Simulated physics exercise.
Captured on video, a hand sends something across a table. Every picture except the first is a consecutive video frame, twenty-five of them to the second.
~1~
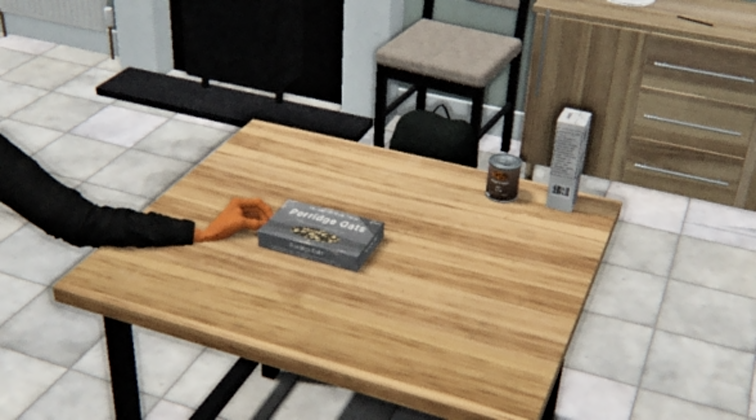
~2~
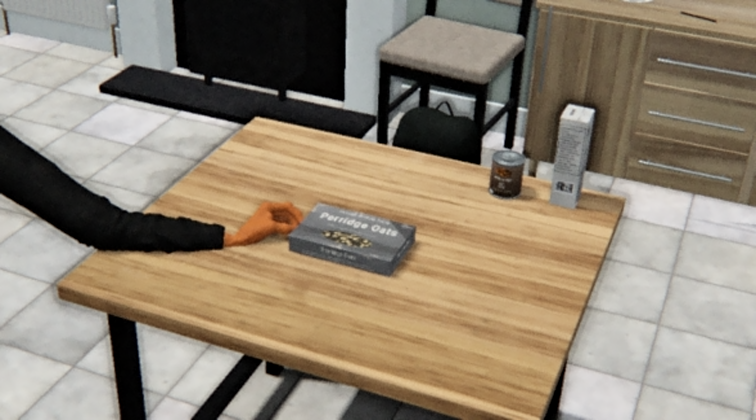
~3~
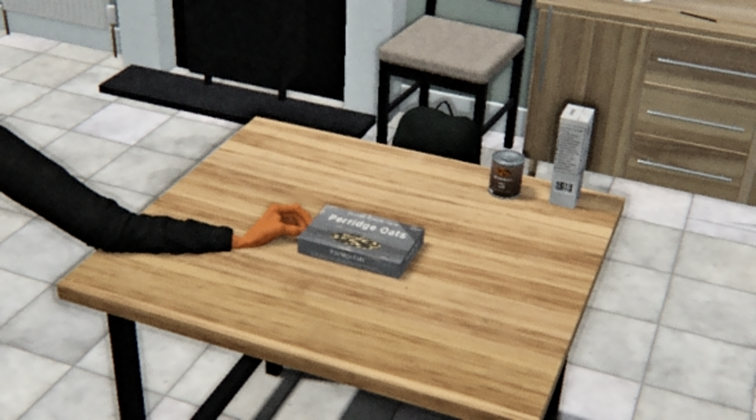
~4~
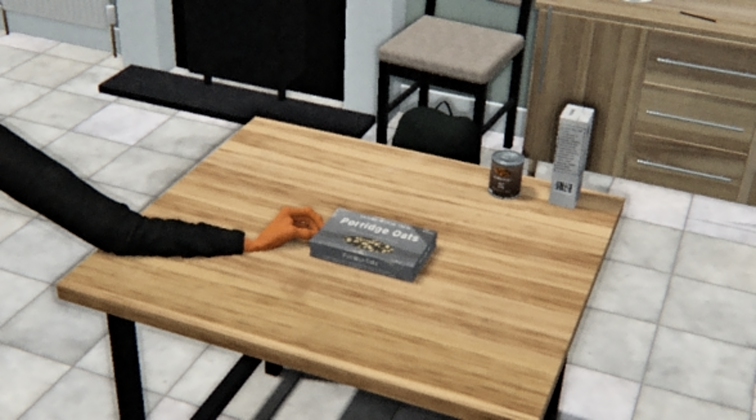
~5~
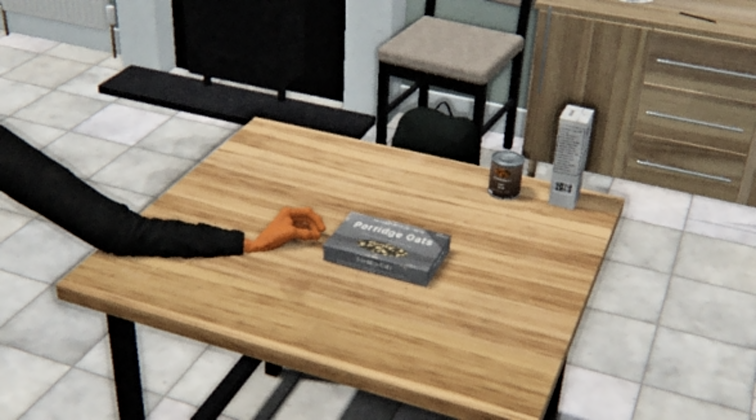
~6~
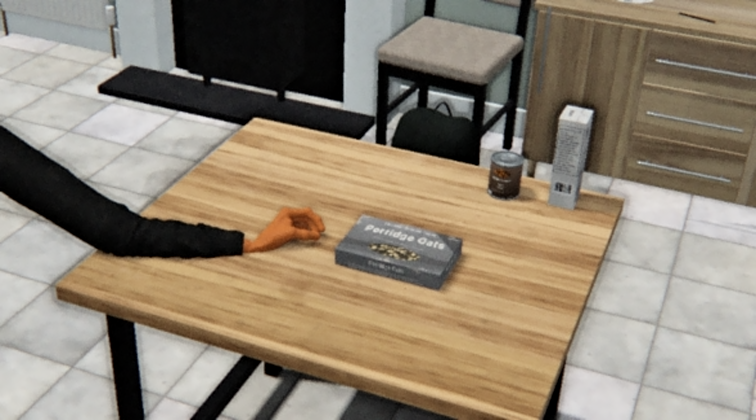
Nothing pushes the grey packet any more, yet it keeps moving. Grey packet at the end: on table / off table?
It does not part from the table.
Then, 0.10 s on from there, grey packet shifted a little near (422, 257).
Then, 0.20 s on from there, grey packet shifted a little near (435, 260).
In the end, moved from the start, grey packet. At the end, from the last picture's camera, grey packet near (437, 260).
